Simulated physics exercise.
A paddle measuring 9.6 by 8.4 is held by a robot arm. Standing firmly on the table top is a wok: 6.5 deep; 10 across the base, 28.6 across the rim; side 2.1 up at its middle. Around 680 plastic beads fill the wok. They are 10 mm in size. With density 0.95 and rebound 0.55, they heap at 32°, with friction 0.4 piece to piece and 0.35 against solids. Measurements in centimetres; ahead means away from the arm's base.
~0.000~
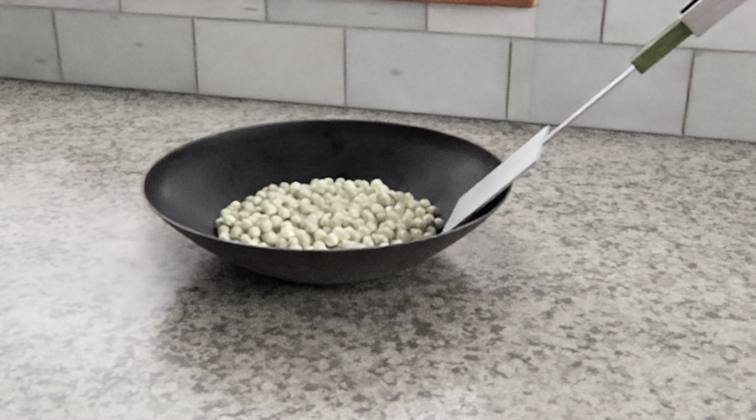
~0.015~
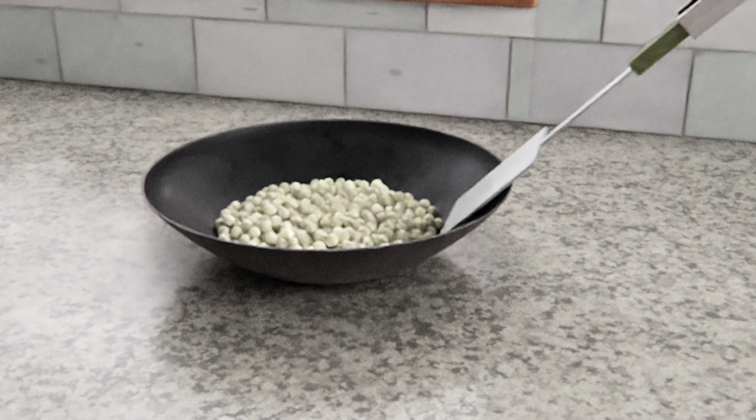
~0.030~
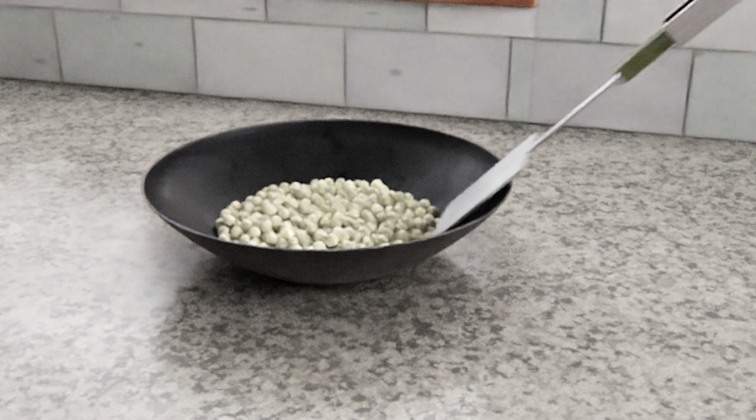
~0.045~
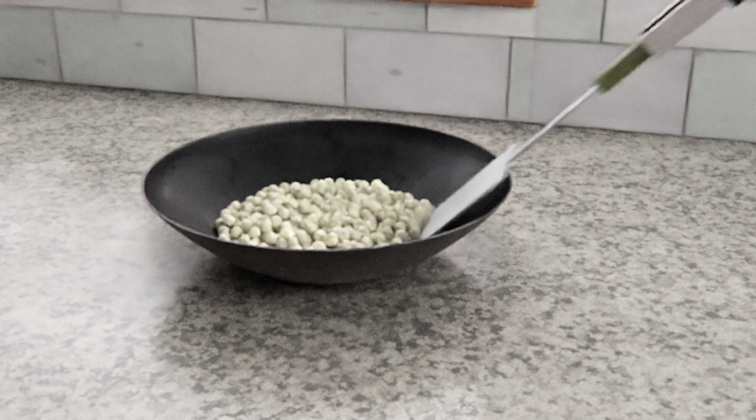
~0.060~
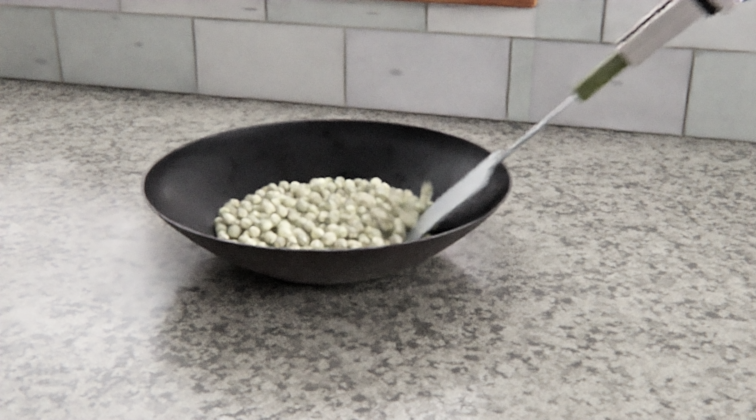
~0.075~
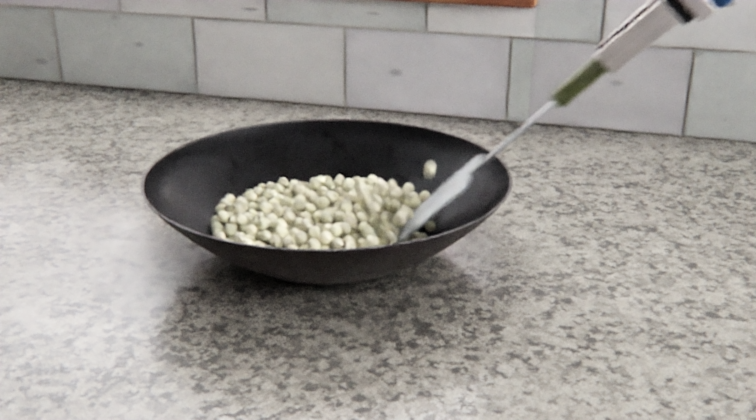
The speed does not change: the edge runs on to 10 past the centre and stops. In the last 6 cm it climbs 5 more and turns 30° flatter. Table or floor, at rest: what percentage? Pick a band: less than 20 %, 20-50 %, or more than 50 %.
It falls in the band 20-50 %.
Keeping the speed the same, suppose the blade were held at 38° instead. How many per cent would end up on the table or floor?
Result, estimated: 25 %.
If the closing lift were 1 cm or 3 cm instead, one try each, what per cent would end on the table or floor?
30 and 30 per cent.
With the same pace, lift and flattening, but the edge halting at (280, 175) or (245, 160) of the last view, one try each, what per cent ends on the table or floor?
5 % and 15 %.
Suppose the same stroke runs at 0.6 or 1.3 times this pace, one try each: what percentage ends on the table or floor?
Roughly 15 per cent on the first try and 40 per cent on the second.
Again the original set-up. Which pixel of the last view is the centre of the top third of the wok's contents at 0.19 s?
Roughly pixel (244, 181).
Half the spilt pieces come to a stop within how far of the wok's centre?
I reckon close to 40 centimetres.
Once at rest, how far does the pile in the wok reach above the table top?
Some 5.5 cm above the table.
After 0.13 s, sloping 46°, highest piece 12 above the table; 675 in the wok, 1 on the blade or in flight.
After 0.19 s, sloping 38°, highest piece 14 above the table; 674 in the wok, 2 on the blade or in flight.
After 0.41 s, sloping 16°, highest piece 17 above the table; 465 in the wok, 78 on the table or floor, 133 on the blade or in flight.
After 1.46 s, sloping 16°, highest piece 6 above the table; 465 in the wok, 211 on the table or floor.
In the end, 465 in the wok, 211 on the table or floor. That is 31 % on the table or floor.
